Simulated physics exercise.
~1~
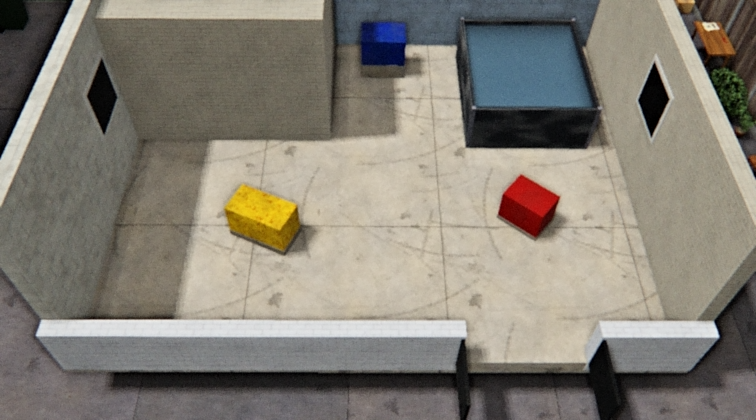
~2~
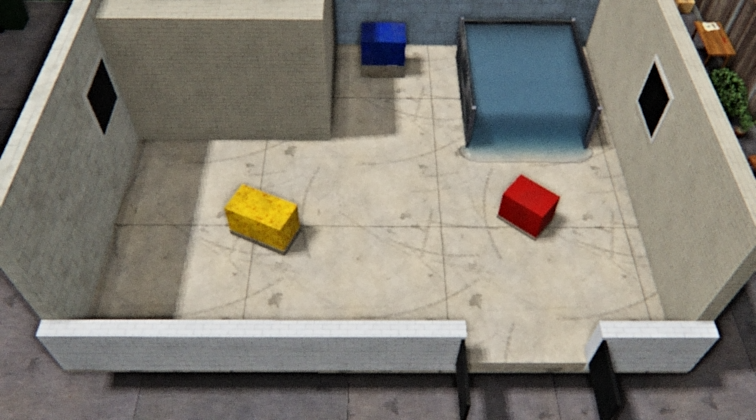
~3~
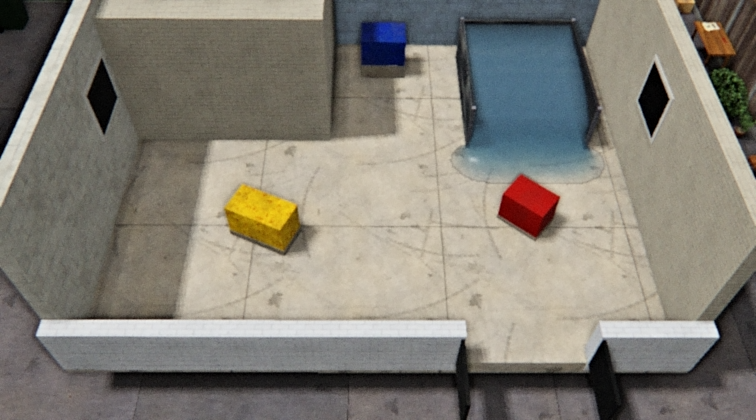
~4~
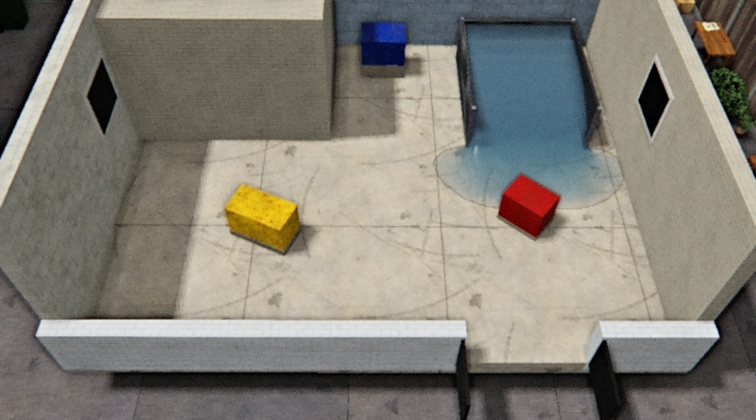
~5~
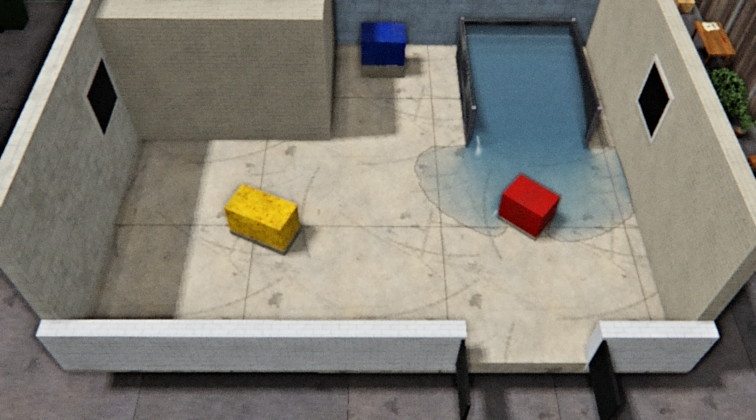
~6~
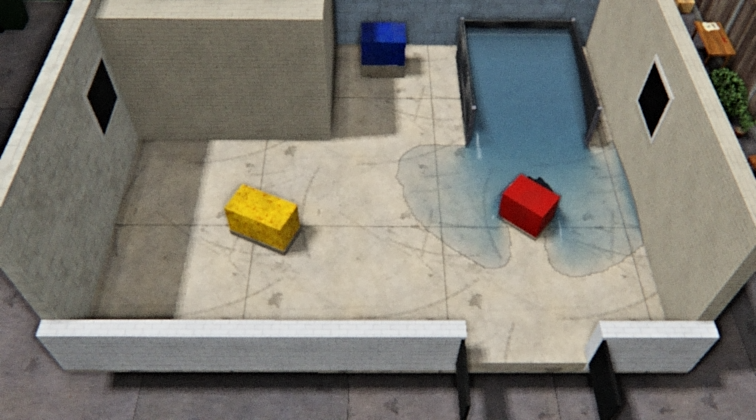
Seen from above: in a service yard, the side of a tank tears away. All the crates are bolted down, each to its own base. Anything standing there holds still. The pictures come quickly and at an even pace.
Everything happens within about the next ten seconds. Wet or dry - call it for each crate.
Calls: Yellow crate - wet; blue crate - dry; red crate - wet.
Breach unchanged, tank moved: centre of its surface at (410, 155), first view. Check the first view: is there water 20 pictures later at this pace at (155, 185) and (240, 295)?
Taking the spots in order: Swamped, swamped.
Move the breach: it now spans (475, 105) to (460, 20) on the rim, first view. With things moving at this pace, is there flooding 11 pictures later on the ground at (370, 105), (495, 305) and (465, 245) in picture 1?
Those three places would be soaking, still unsoaked and still unsoaked, in that order.
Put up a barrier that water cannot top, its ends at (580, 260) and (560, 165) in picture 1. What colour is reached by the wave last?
That would be the blue one.
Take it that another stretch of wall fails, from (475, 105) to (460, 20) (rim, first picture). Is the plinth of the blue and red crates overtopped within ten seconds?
In that case the blue crate is flooded and the red crate is flooded.
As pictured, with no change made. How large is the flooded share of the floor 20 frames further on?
Roughly 60 %.
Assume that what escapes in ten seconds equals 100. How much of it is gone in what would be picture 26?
Near 35 in a hundred, I reckon.
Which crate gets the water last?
It would be the blue one.
A moment on, water covers 35 % of the floor; the yellow crate not reached, the blue crate not reached, the red crate water round its plinth.
Next, water covers 45 % of the floor; the yellow crate water round its plinth, the blue crate not reached, the red crate water round its plinth.
Then, water covers 60 % of the floor; the yellow crate water round its plinth, the blue crate not reached, the red crate water round its plinth.
Later, water covers 80 % of the floor; the yellow crate water round its plinth, the blue crate not reached, the red crate water round its plinth.
In the end, water covers 95 % of the floor; the yellow crate was topped, the blue crate stayed above the water, the red crate was topped.
